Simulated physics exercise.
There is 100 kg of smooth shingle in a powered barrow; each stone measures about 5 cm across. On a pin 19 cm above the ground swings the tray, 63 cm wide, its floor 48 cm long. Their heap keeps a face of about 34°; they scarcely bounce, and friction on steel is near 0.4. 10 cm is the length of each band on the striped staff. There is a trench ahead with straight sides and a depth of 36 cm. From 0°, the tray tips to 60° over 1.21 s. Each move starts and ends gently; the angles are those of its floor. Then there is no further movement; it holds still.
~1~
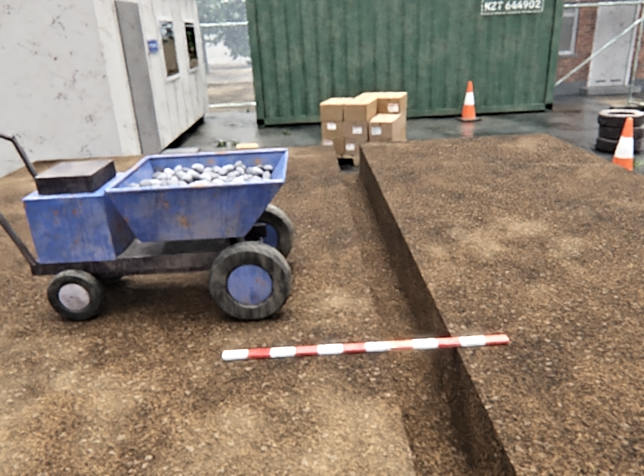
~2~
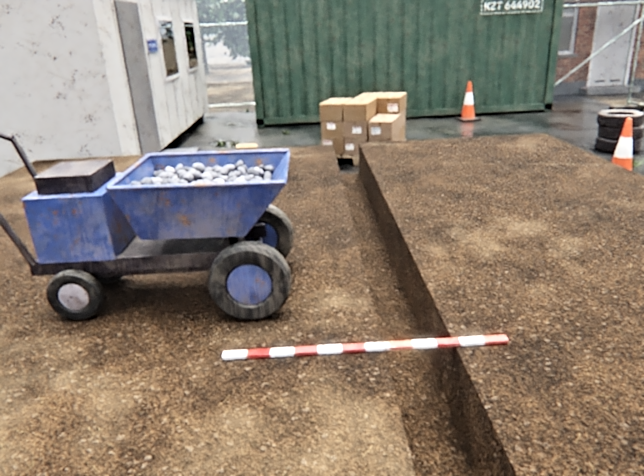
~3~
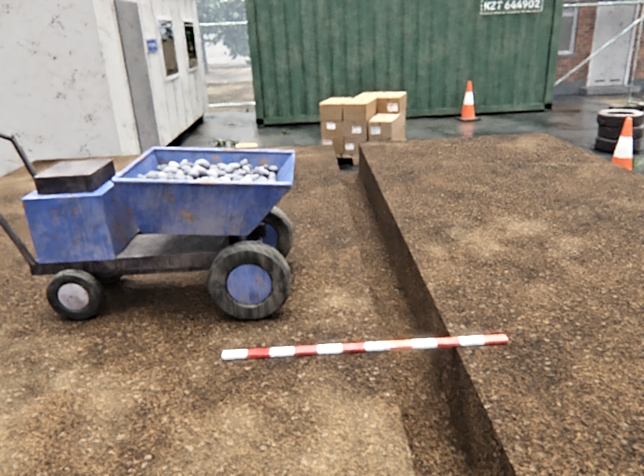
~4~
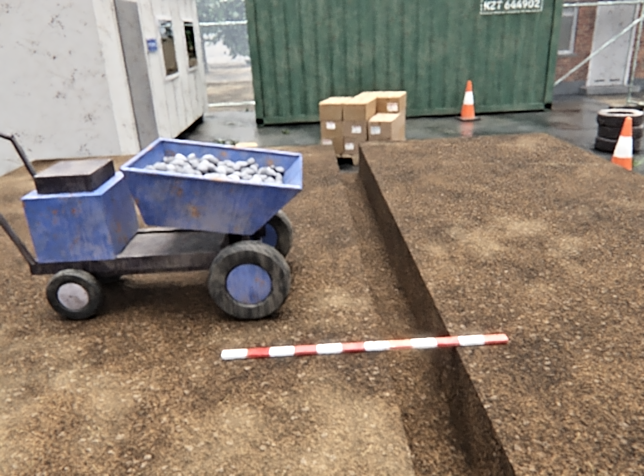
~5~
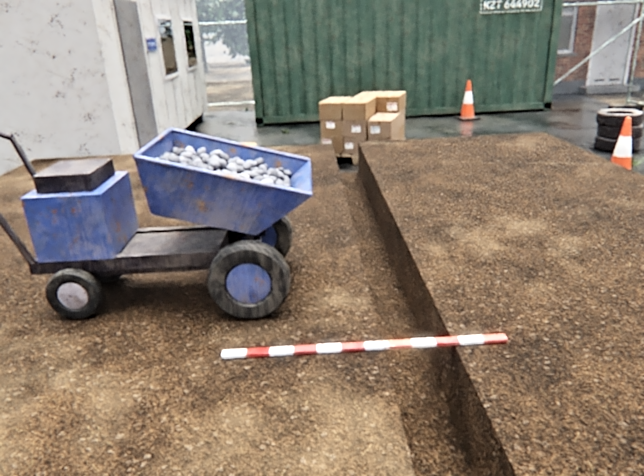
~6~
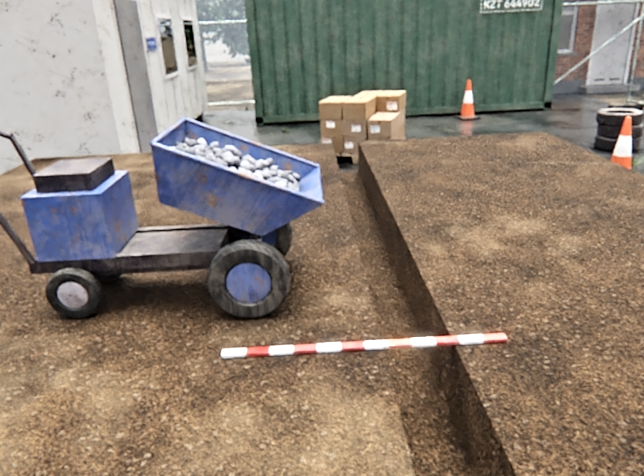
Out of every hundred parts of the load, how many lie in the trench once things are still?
Around 89 out of 100.
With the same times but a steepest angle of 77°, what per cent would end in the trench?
Roughly 100 per cent would end in the trench.
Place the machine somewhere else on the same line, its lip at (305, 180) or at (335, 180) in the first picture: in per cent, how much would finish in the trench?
It'd be around 80 per cent and after that around 50 per cent.
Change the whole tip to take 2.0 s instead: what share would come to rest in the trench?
Probably about 90 in a hundred.
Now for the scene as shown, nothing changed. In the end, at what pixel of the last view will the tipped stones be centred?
About (395, 325).
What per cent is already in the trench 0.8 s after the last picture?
Some 25 per cent.
Then, 0.4 s after the last picture the floor is at 51°, 100 % in the tray; the foremost stones are at (340, 215).
Then, 0.8 s after the last picture the floor is at 60°, 75 % in the tray, 2 % short of the trench, 23 % in the trench; the foremost stones are at (420, 310).
Then, 1.1 s after the last picture the floor is at 60°, 43 % in the tray, 2 % short of the trench, 53 % in the trench, 1 % past the trench; the foremost stones are at (455, 284).
Then, 3.1 s after the last picture the floor is at 60°, 9 % in the tray, 2 % short of the trench, 89 % in the trench, 1 % past the trench; the foremost stones are at (500, 290).
